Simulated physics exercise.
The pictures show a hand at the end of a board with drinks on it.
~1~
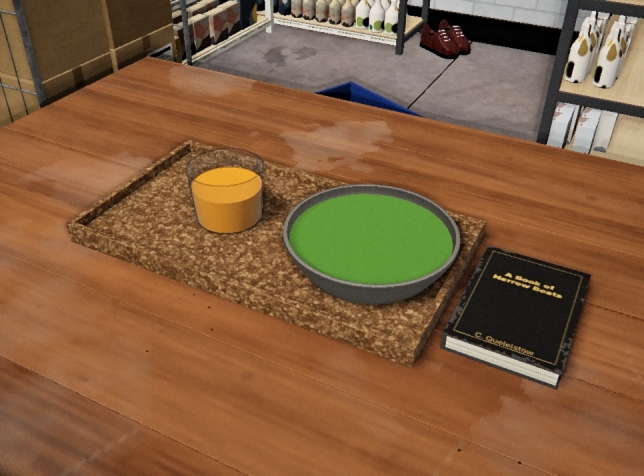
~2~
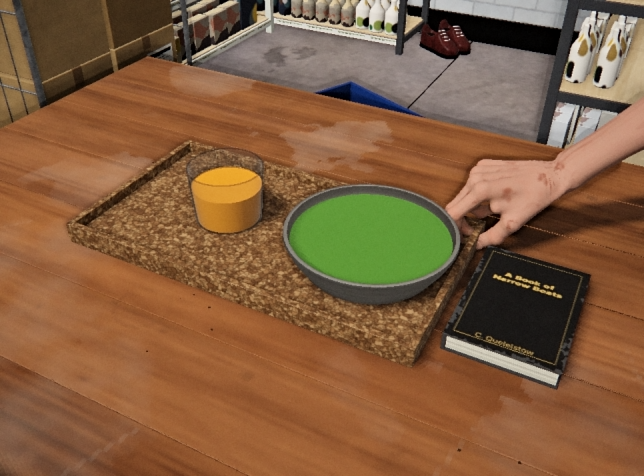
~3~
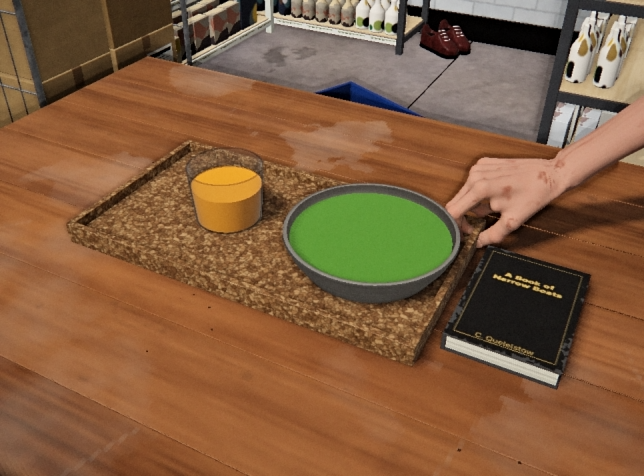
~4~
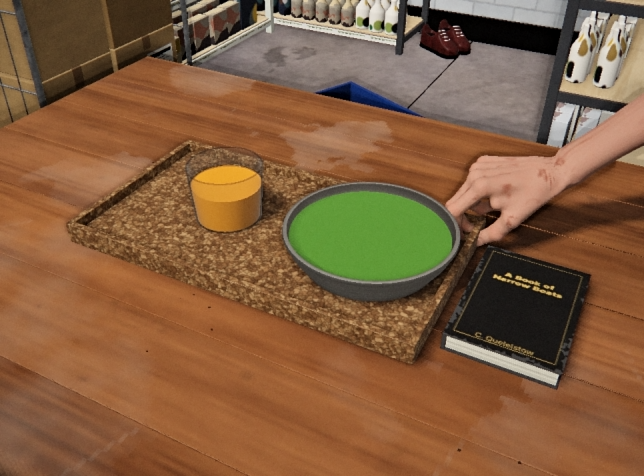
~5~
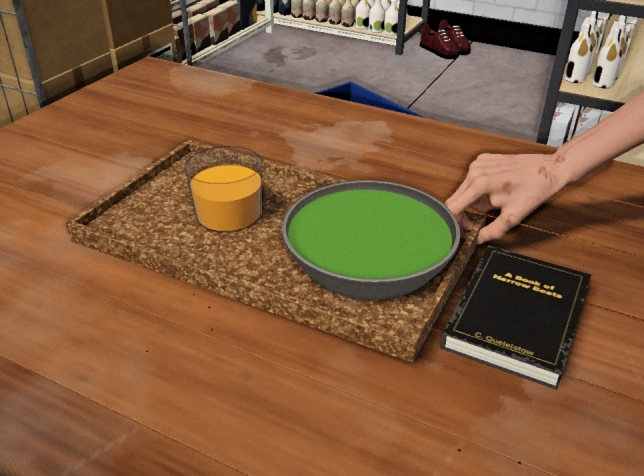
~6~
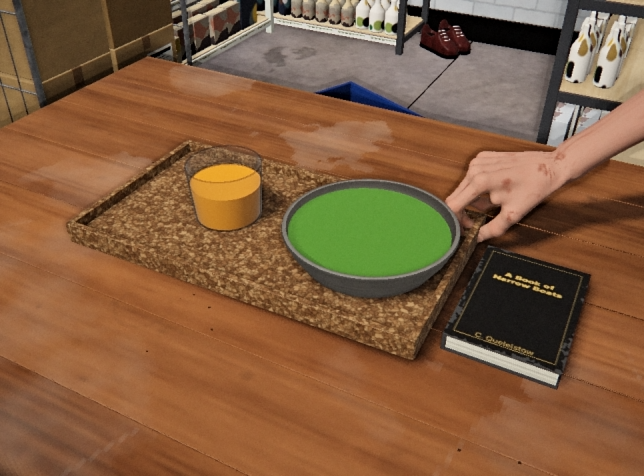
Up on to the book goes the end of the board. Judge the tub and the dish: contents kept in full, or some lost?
Tub: Nothing pours out. Dish: Nothing pours out.
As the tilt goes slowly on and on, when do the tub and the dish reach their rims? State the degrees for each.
35° first, 8° second, roughly.
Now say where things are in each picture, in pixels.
In the first frame, the board lies flat; tub (227, 191) about two thirds full; dish (370, 243) about two thirds full; book (498, 361).
In the second frame, a hand takes the end of the board; tub about two thirds full, surface at (227, 185); dish about two thirds full, surface at (370, 238).
In the third frame, the end is rising; tub (227, 190) about two thirds full; dish (370, 241) about two thirds full.
In the fourth frame, the end has come up a little; tub about two thirds full, surface at (226, 184); dish about two thirds full, surface at (371, 235); book (498, 361).
In the fifth frame, slope near 1°; tub (226, 188) about two thirds full; dish (370, 239) about two thirds full.
In the sixth frame, the board slopes by about 1°; tub about two thirds full, surface at (226, 182); dish about two thirds full, surface at (370, 232); book (498, 361).
Shortly, the board slopes by about 2°; tub, none is lost; dish, none is lost.
Then, the board slopes by about 4°; tub, none is lost; dish, none is lost.
At the finish, the board slopes by about 3°, resting on the book; tub, none is lost; dish, none is lost.
